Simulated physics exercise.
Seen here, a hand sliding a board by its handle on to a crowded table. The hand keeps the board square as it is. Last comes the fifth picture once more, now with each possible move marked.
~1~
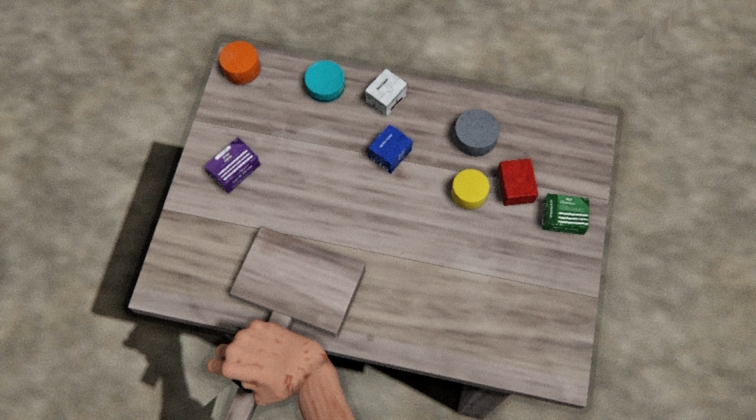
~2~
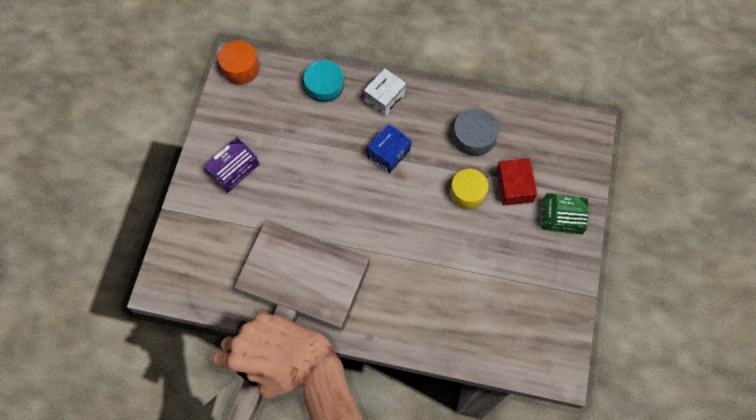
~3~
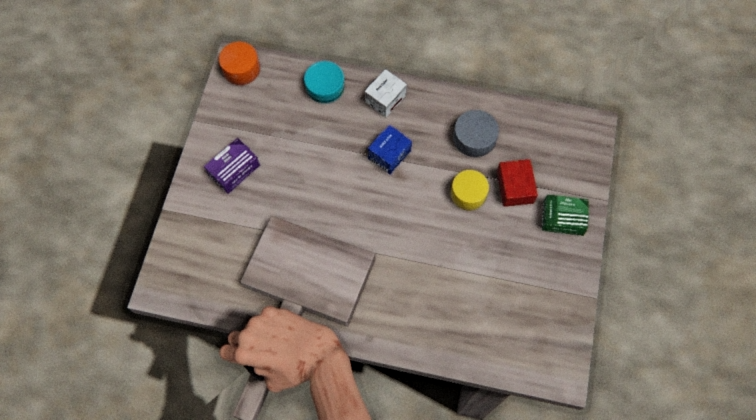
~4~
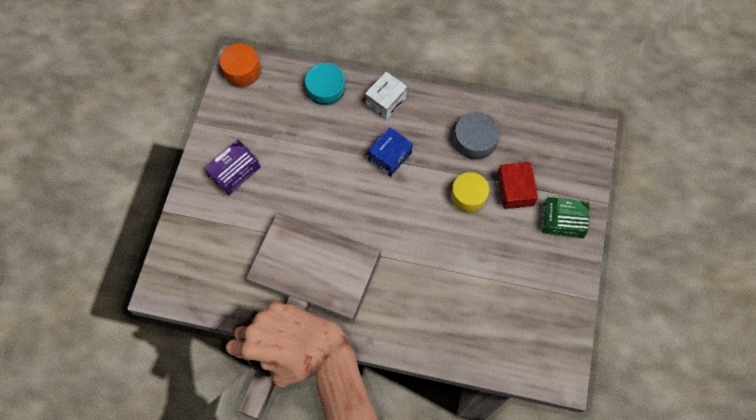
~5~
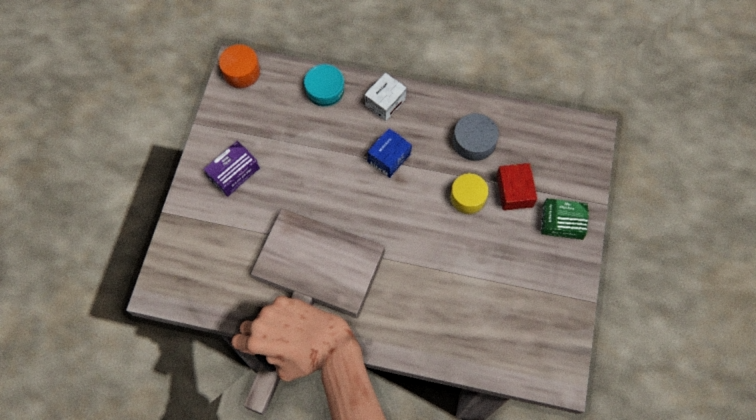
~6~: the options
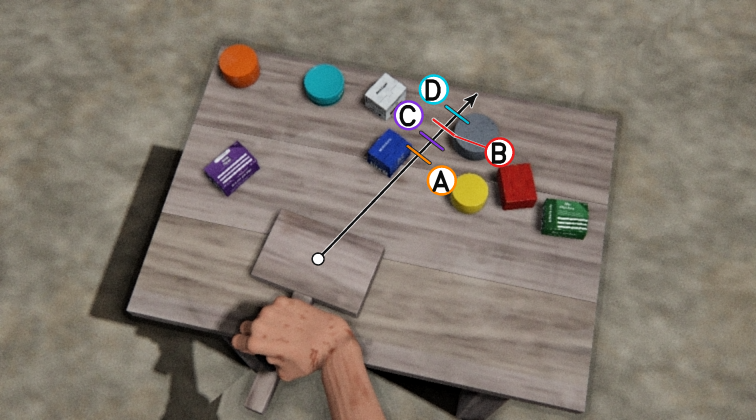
At the start, a hand grips the handle of a wooden board near the front of a table scattered with colourful boxes and round pots. The hand slides the board slightly away and to the right, keeping its angle, while the purple box, blue box and other items stay in place.
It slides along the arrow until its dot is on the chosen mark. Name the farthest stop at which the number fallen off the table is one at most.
As far as mark B.
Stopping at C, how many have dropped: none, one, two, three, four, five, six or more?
The count is none.
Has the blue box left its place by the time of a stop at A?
Yes.
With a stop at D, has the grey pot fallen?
Yes.
On the marked copy, A at (419, 155); B at (445, 128); C at (432, 141); D at (457, 115); the arrow from (318, 259) to (477, 94); the white dot at (318, 259).
With B. Early on, board (366, 213); orange tin (240, 67); turquoise tub (325, 86).
Further on, board (411, 167); blue box (414, 116); grey pot (477, 135).
At the end, board (444, 133); blue box (440, 82); grey pot (496, 98); none fallen.
As for the rest, A is within the limit but short; C is within the limit but short; D drops two.
